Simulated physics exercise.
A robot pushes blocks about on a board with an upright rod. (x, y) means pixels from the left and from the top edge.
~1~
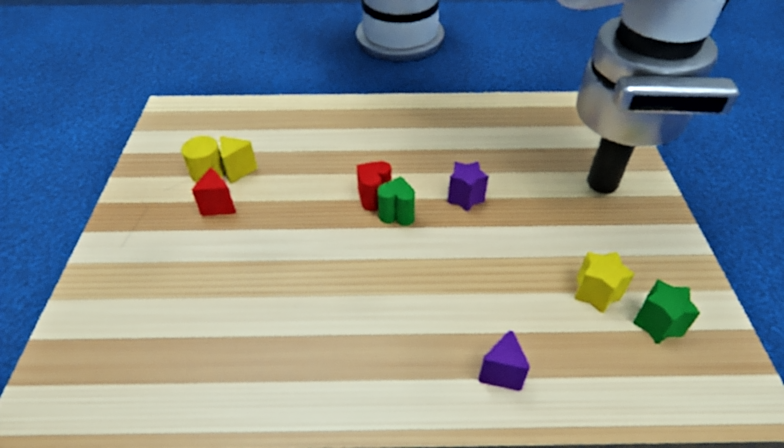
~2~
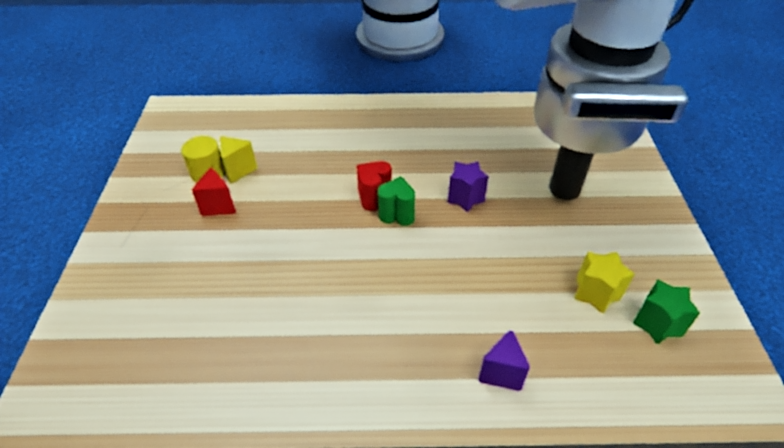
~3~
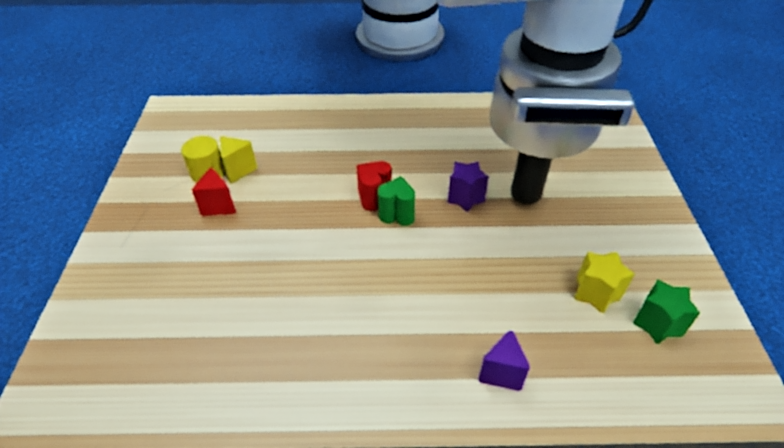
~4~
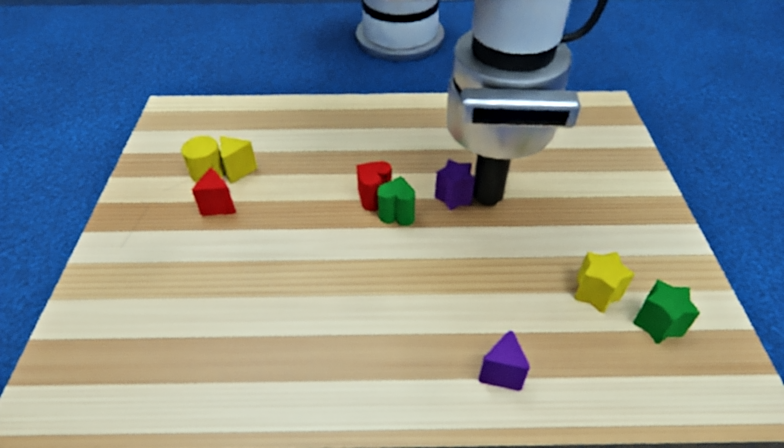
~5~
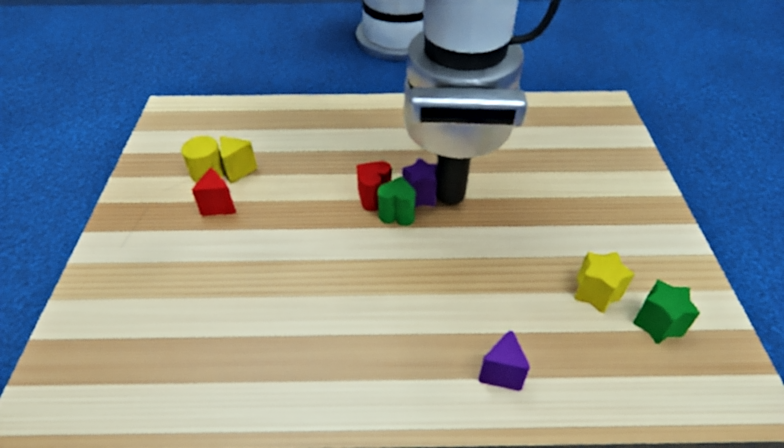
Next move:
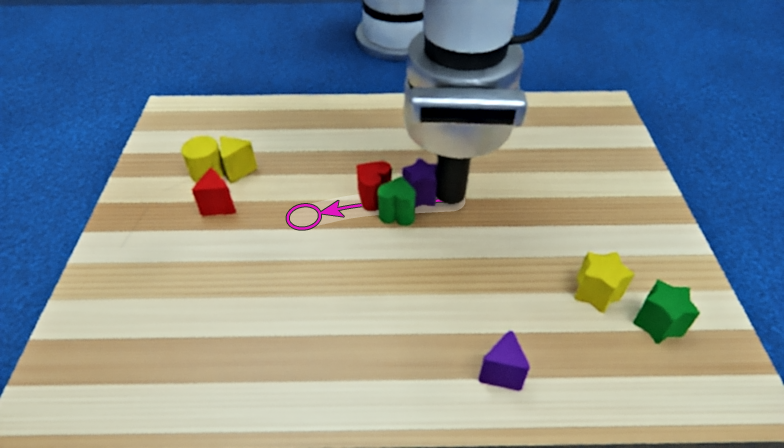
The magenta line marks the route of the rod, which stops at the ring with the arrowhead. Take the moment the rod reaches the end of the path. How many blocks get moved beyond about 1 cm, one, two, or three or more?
3 or more blocks.
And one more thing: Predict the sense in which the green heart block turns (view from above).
Spins counterclockwise.
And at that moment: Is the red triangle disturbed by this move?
It is still where it was.
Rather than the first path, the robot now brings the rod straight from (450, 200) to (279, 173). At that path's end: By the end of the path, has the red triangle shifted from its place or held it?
Undisturbed, or as good as.
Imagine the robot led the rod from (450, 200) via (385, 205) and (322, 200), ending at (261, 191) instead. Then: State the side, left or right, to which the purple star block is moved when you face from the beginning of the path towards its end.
It's going to go right.
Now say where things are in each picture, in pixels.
The first frame shows rod's lower end (602, 183); red triangle (210, 181); red heart block (373, 171); green heart block (397, 189); purple star block (469, 172).
The second frame shows rod (565, 189); blocks still.
The third frame shows rod (526, 193); blocks still.
The fourth frame shows rod (488, 194); purple star block (457, 171).
The fifth frame shows rod (450, 193); red triangle (210, 181); red heart block (373, 171); green heart block (397, 189); purple star block (422, 170).
Drawn move, from (450, 200) over (377, 204) to (304, 217).
On the path given first. One third of the way, rod (401, 196); red heart block (356, 168), turned 55° anticlockwise; green heart block (384, 194), turned 25° anticlockwise; purple star block (382, 161), turned 40° clockwise.
Two thirds of the way, rod (352, 200); red heart block (326, 162), turned 50° anticlockwise; green heart block (373, 200), turned 55° anticlockwise; purple star block (373, 157), turned 80° clockwise.
At the end, rod (303, 210); red triangle still; red heart block (317, 161), turned 15° anticlockwise; green heart block (373, 200), turned 55° anticlockwise; purple star block (373, 157), turned 80° clockwise.
